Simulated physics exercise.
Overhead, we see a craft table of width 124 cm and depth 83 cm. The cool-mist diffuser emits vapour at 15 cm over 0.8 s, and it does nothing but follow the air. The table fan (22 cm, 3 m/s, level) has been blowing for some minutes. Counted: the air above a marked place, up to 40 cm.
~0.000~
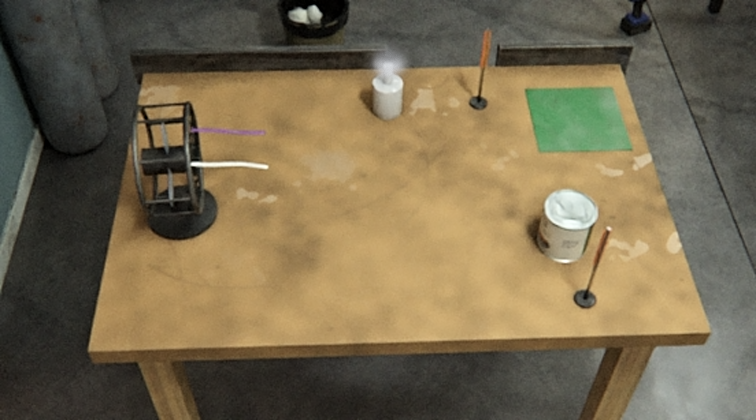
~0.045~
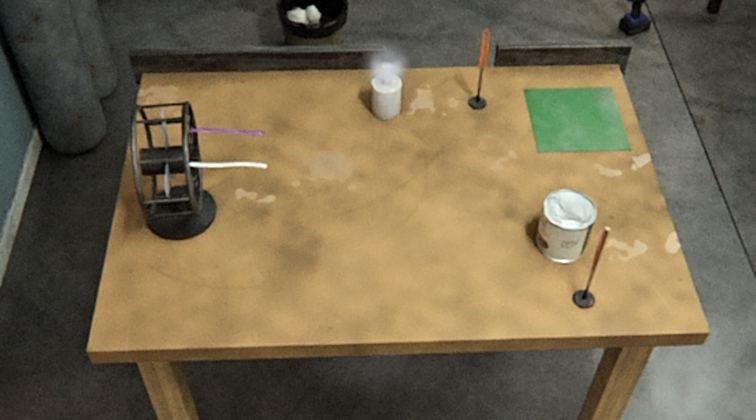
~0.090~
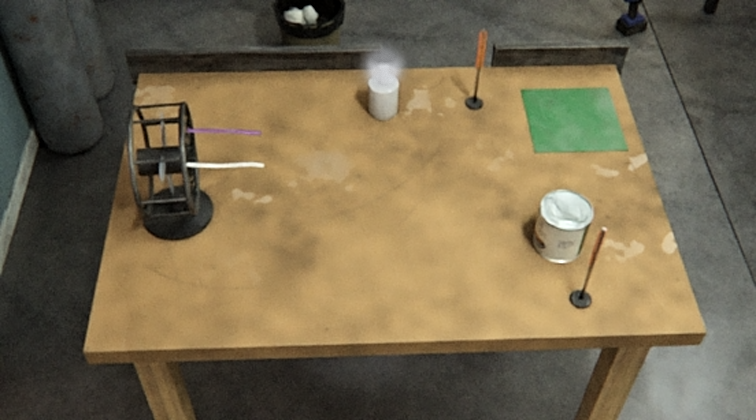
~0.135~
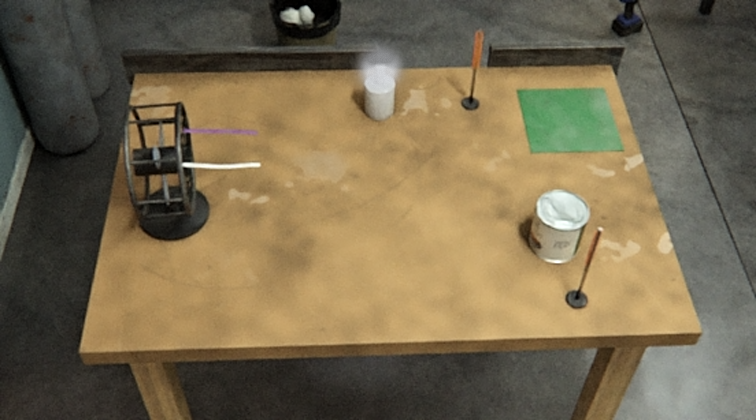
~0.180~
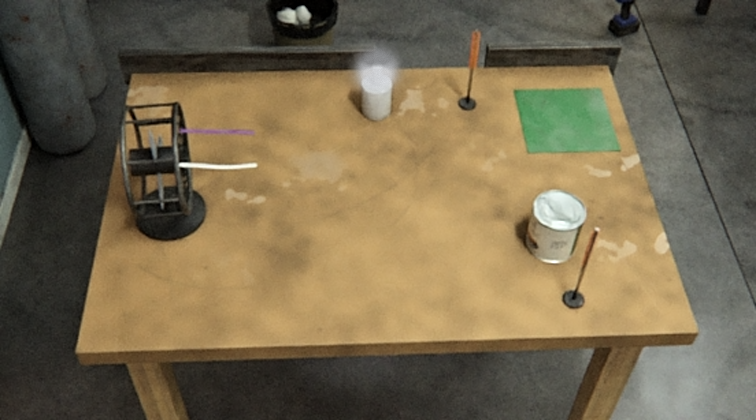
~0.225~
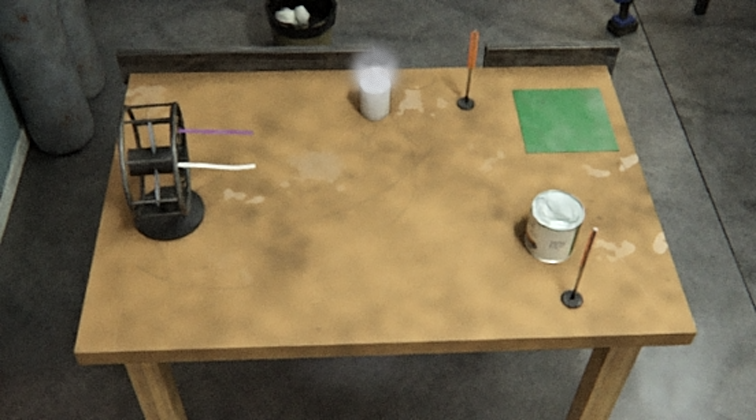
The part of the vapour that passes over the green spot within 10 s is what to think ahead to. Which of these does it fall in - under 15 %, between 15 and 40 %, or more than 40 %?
That share is over 40 %.
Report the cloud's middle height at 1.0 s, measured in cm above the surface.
Roughly 12 cm up.
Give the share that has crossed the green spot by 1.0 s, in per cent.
I'd put it at some 10 %.
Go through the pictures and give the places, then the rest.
The vapour is thickest near (387, 63), the cool-mist diffuser stands at (388, 73) and the table fan is at (170, 160), in the first frame.
The vapour is thickest near (386, 65) and the green spot is centred on (576, 119), in the second frame.
The vapour is thickest near (383, 66), a ribbon ends at (479, 67) and a ribbon ends at (592, 264), in the third frame.
The vapour is thickest near (379, 68) and the top of a tin is at (563, 210), in the fourth frame.
The vapour is thickest near (376, 69), in the fifth frame.
The vapour is thickest near (374, 70), a ribbon ends at (471, 68) and a ribbon ends at (583, 265), in the sixth frame.
By 1.0 s, 1 % is gone from the area; 8 % has passed over the green spot, and the middle of the rest is near (380, 91).
By 2.0 s, 47 % is gone from the area; 67 % has passed over the green spot, and the middle of the rest is near (551, 98).
By 4.0 s, 96 % is gone from the area; 87 % has passed over the green spot.
By 10.0 s, 100 % is gone from the area; 87 % has passed over the green spot.
